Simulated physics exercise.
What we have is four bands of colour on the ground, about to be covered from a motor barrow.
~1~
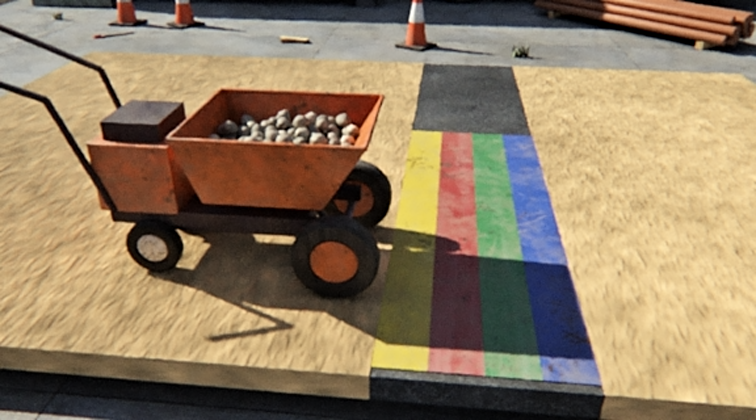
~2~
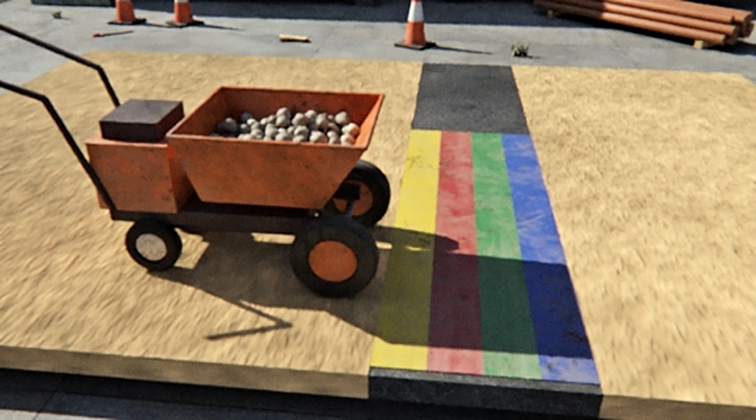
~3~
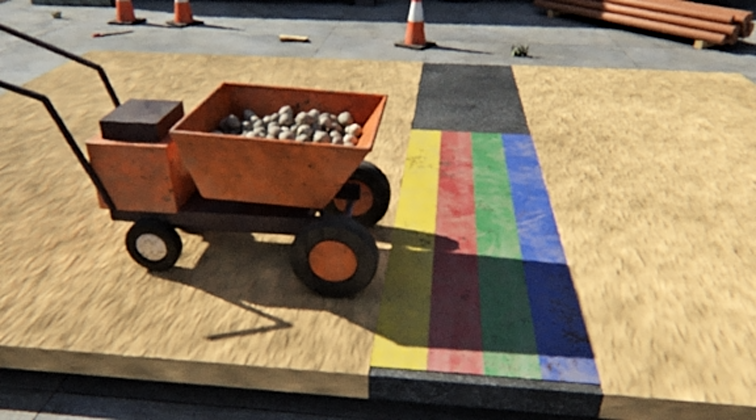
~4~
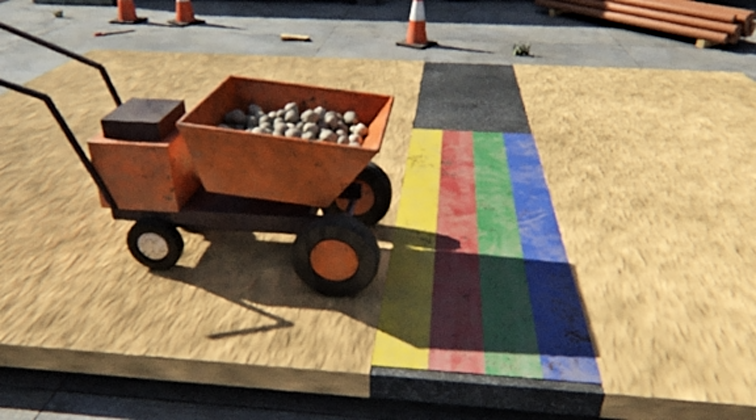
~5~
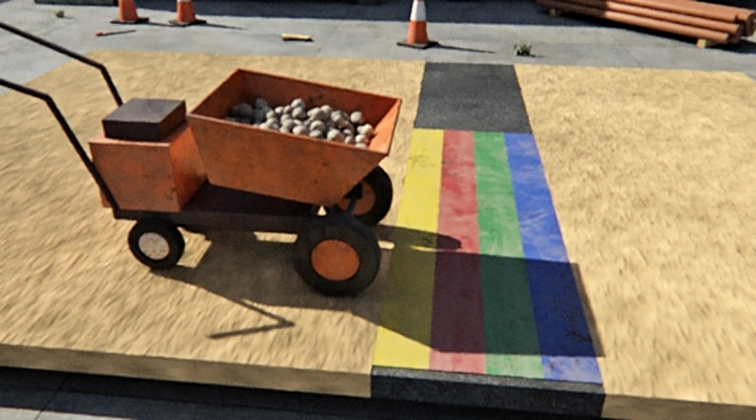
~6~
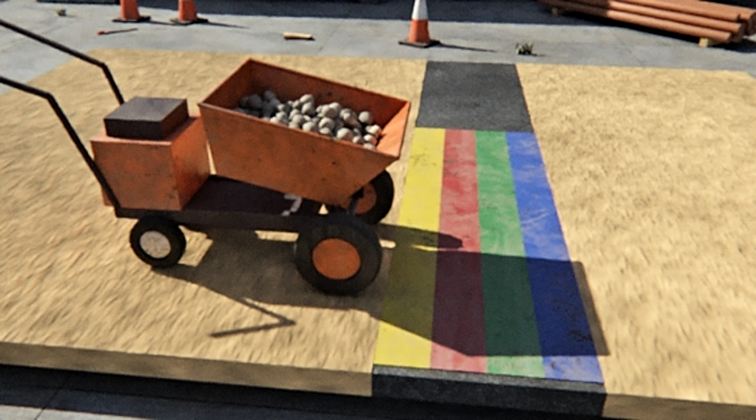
The footage shows an orange motor barrow loaded with rounded stones standing beside yellow, red, green and blue strips on the ground; its skip starts level, then gradually tilts a little toward the strips on the right.
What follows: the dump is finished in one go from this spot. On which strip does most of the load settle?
The heap favours the green strip.
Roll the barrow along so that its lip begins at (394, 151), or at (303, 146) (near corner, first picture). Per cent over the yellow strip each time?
Roughly 0 per cent, and 30 per cent.
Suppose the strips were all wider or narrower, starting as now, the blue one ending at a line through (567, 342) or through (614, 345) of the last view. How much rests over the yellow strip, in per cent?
Near 0 % and 0 %.
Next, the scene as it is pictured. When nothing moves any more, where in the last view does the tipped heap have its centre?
At about (506, 260).
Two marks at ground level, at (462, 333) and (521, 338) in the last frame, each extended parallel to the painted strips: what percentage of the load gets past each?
In turn 90 and 40 in a hundred.
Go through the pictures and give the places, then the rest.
Lip of the skip at (365, 149), level; top of the load at (290, 143), river pebbles; yellow strip at (404, 327); red strip at (456, 331); green strip at (509, 335); blue strip at (563, 339), in the first frame.
Lip of the skip at (365, 149), level; top of the load at (282, 137), in the second frame.
Lip of the skip at (369, 150), tipped barely; top of the load at (285, 135), in the third frame.
Lip of the skip at (377, 152), tipped barely; top of the load at (278, 136), in the fourth frame.
Lip of the skip at (386, 155), tipped a little; top of the load at (272, 127), in the fifth frame.
Lip of the skip at (397, 158), tipped a little; top of the load at (269, 129); yellow strip at (406, 324); red strip at (458, 328); green strip at (512, 332); blue strip at (566, 337), in the sixth frame.
Soon, skip tipped well over; all in the skip.
A while on, skip tipped steeply; nearly all in the skip; a stray few over the red strip; a stray few over the green strip; a stray few falling.
Towards the end, skip tipped right over; about a quarter in the skip; a stray few over the yellow strip; a small part over the red strip; about a third over the green strip; about a quarter over the blue strip; a small part off the paint.
Finally, skip tipped right over; a stray few over the yellow strip; about a quarter over the red strip; about a third over the green strip; about a quarter over the blue strip; a small part off the paint.
